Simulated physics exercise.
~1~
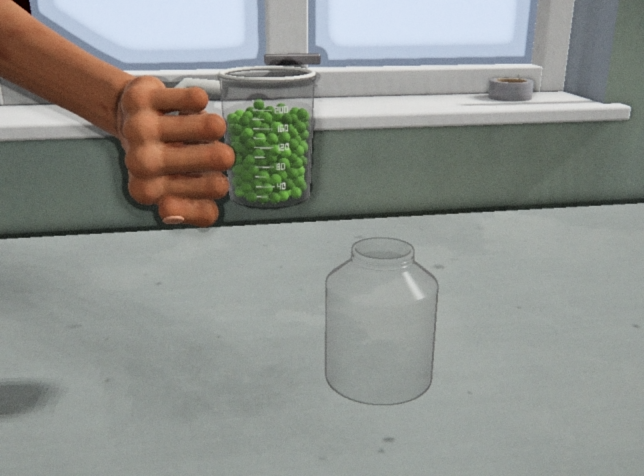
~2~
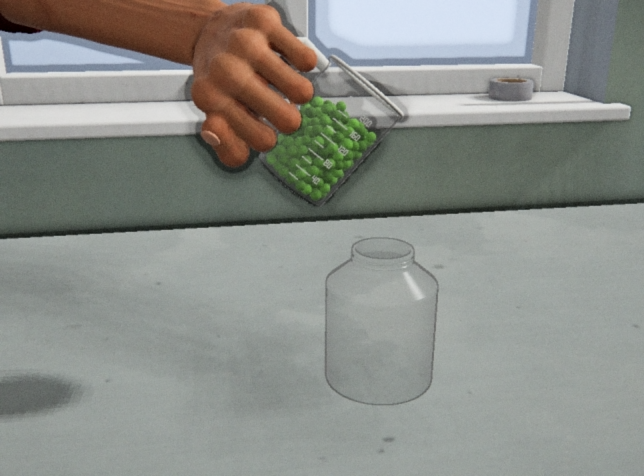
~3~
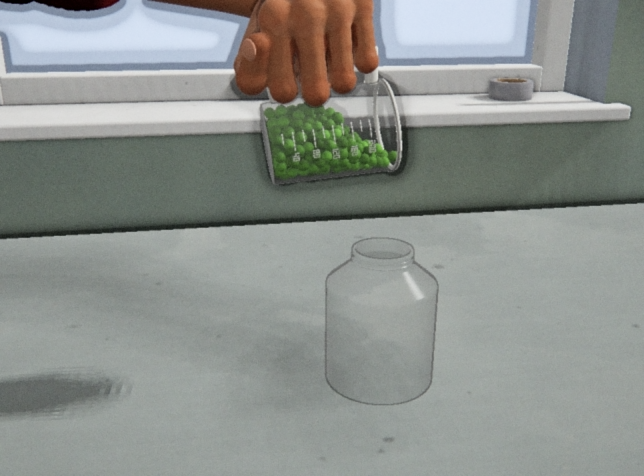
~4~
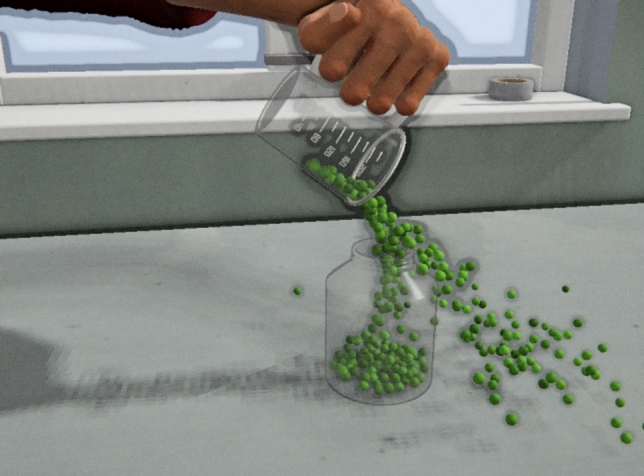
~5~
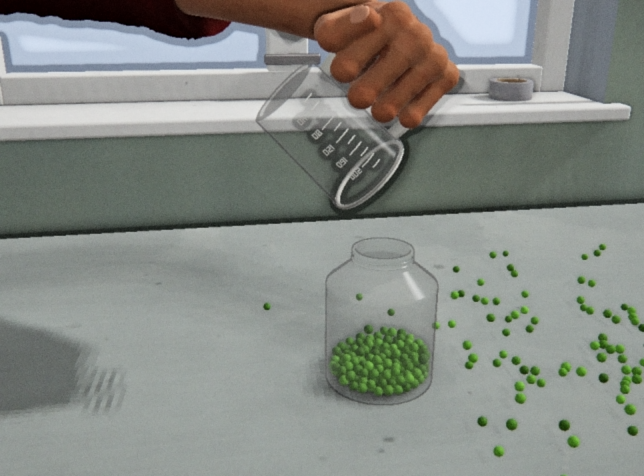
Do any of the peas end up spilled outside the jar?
Yes, a good share of the peas miss the jar and scatter over the counter, mainly to its right. Most still land in the jar, and the cup ends up empty.
